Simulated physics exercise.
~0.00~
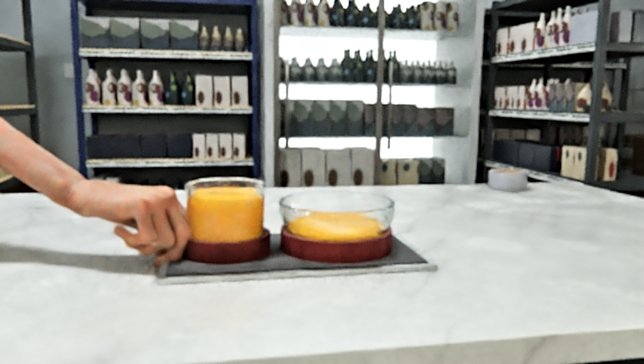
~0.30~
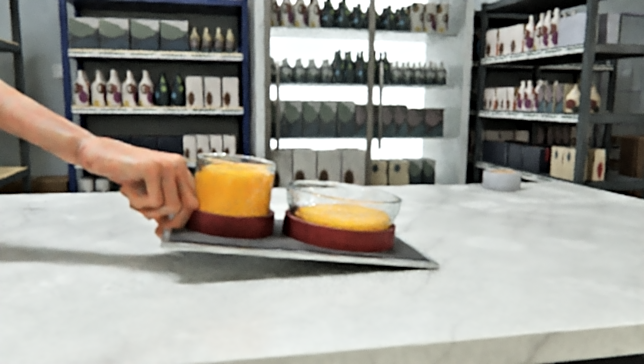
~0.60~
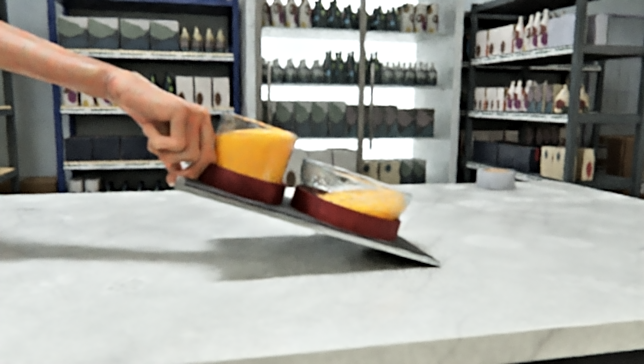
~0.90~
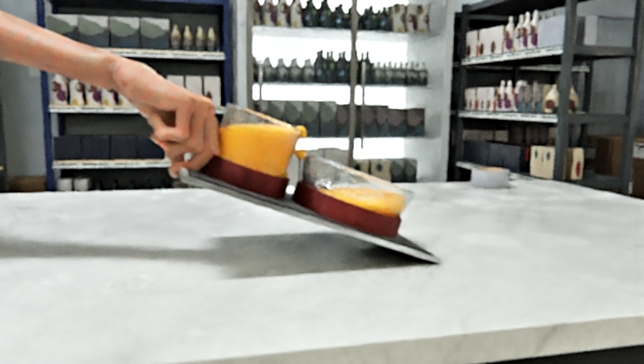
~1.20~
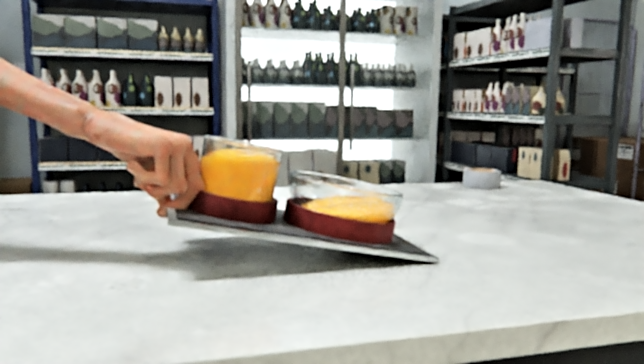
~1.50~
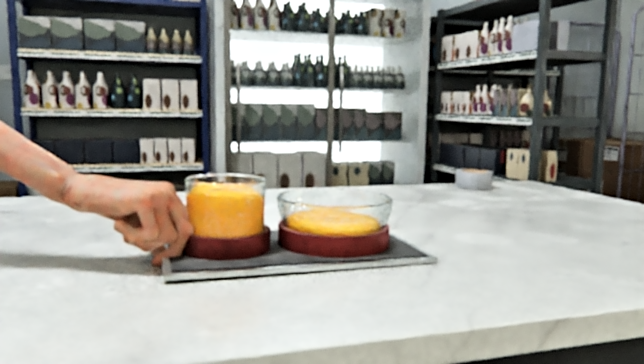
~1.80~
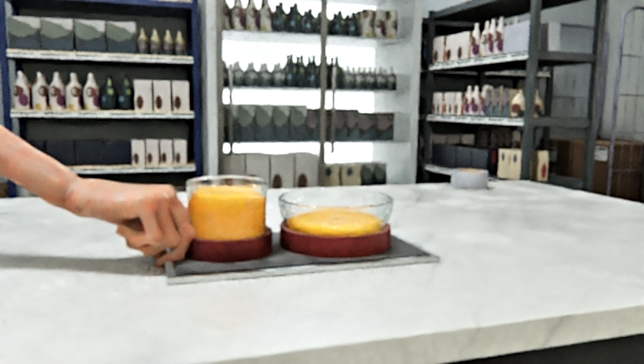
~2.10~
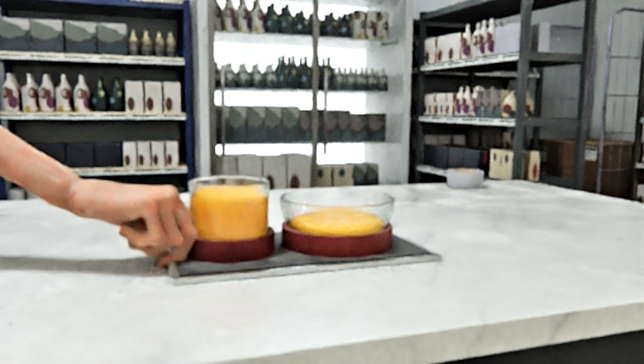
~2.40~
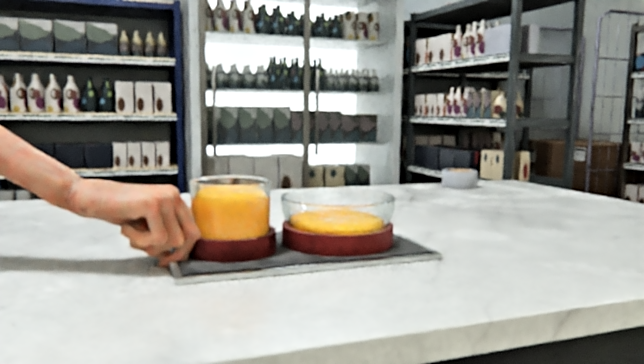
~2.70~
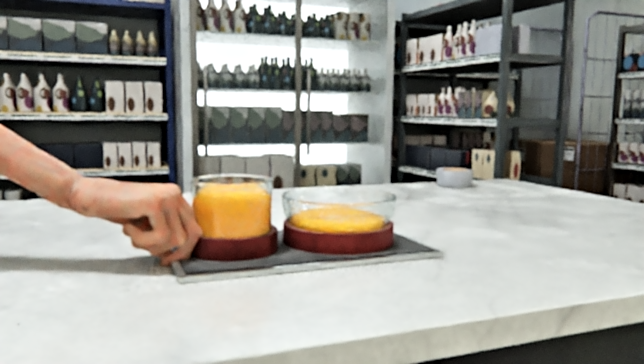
The clip shows a hand lifting the left edge of a gray tray holding two glass containers of orange juice in dark red holders; the taller left one spills some as the tray tilts, then the hand lowers it flat and both containers remain upright in place.
